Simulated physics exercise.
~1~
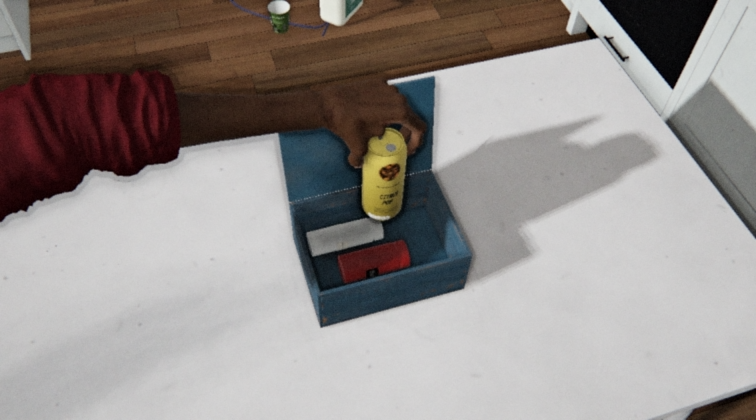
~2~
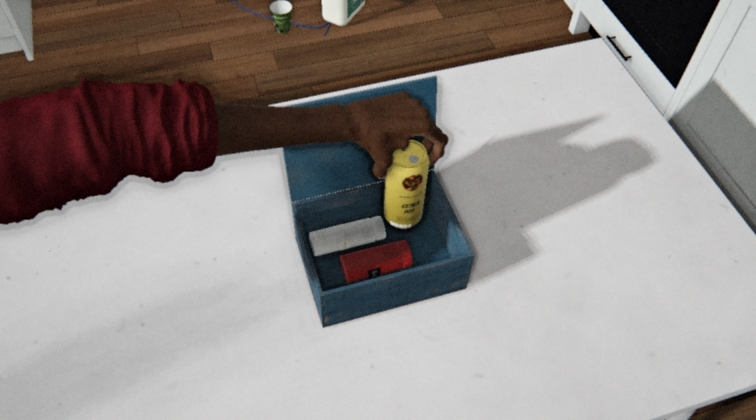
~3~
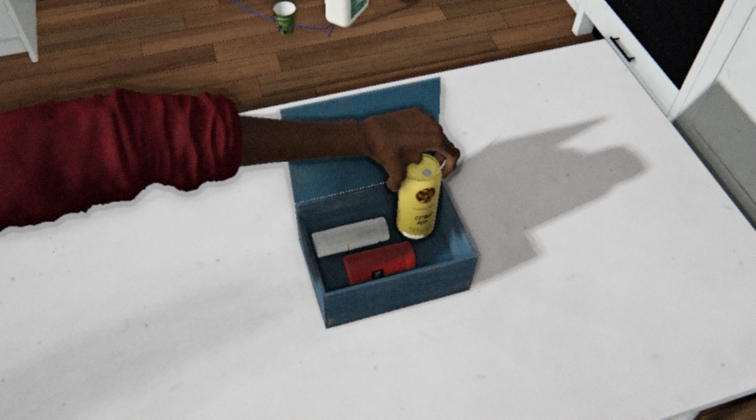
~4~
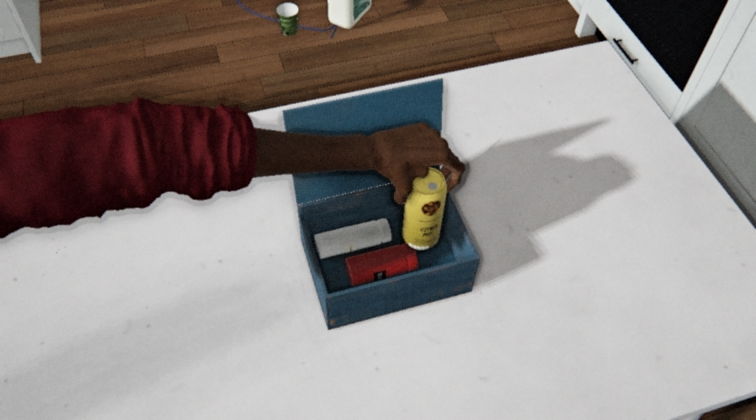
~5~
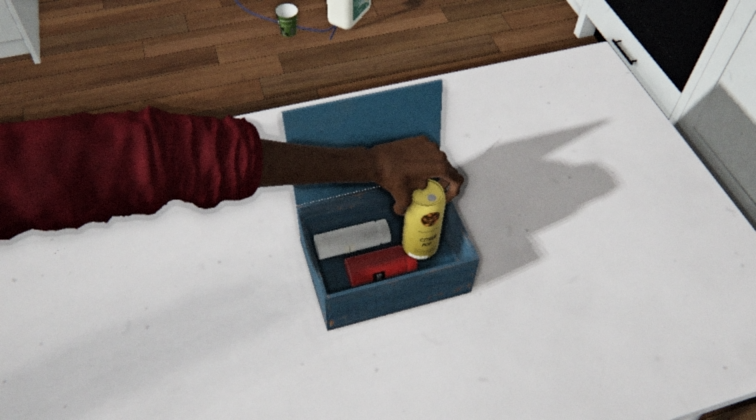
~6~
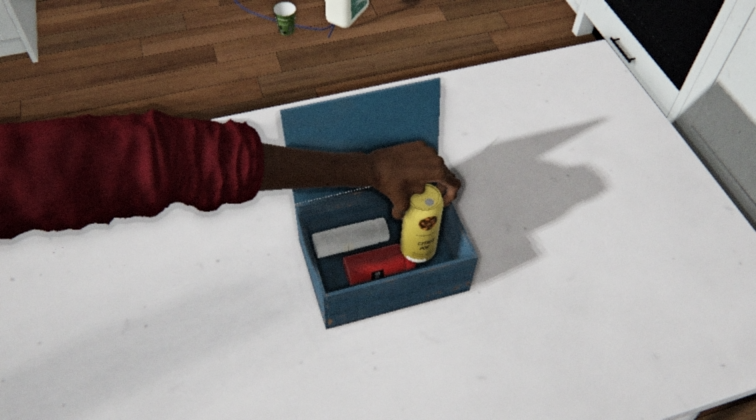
The clip shows a hand in a red sleeve holding a yellow can over an open blue box containing a white item and a red one, moving it slightly right and lowering it inside while still gripping it.
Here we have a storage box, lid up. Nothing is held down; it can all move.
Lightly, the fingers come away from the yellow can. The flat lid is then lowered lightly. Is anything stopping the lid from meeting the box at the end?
Yes - looks to me like the lid is kept from shutting.
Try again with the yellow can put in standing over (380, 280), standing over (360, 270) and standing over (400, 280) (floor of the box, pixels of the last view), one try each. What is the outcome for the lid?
Well, first time it won't go down, second time it won't go down, and third time it won't go down.
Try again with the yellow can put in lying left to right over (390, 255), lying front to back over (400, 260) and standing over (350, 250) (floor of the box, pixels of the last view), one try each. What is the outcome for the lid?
The first time it goes down completely, the next time it goes down completely, and the last time it is kept open.
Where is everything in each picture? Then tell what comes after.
The first frame shows on its way; yellow can (383, 177); white shaker (345, 236).
The second frame shows on its way; yellow can (406, 187); white shaker (348, 236).
The third frame shows on its way; yellow can (418, 199); white shaker (351, 237).
The fourth frame shows on its way; yellow can (424, 211); white shaker (353, 238).
The fifth frame shows on its way; yellow can (423, 221); white shaker (352, 239).
The sixth frame shows put in, still held; yellow can (421, 225); white shaker (351, 237).
Then, 1.20 s past the last view, lid starting down; yellow can rocked 52° from its first pose near (444, 237); red shaker displaced a little.
Then, 1.90 s past the last view, lid 32° above the rim; yellow can rocked 51° from its first pose near (444, 238); red shaker displaced a little.
Finally, lid 23° above the rim; down or leaning hard in the box, yellow can; the other 2 still in place. Final places as the last picture's camera would see them, yellow can near (444, 238).
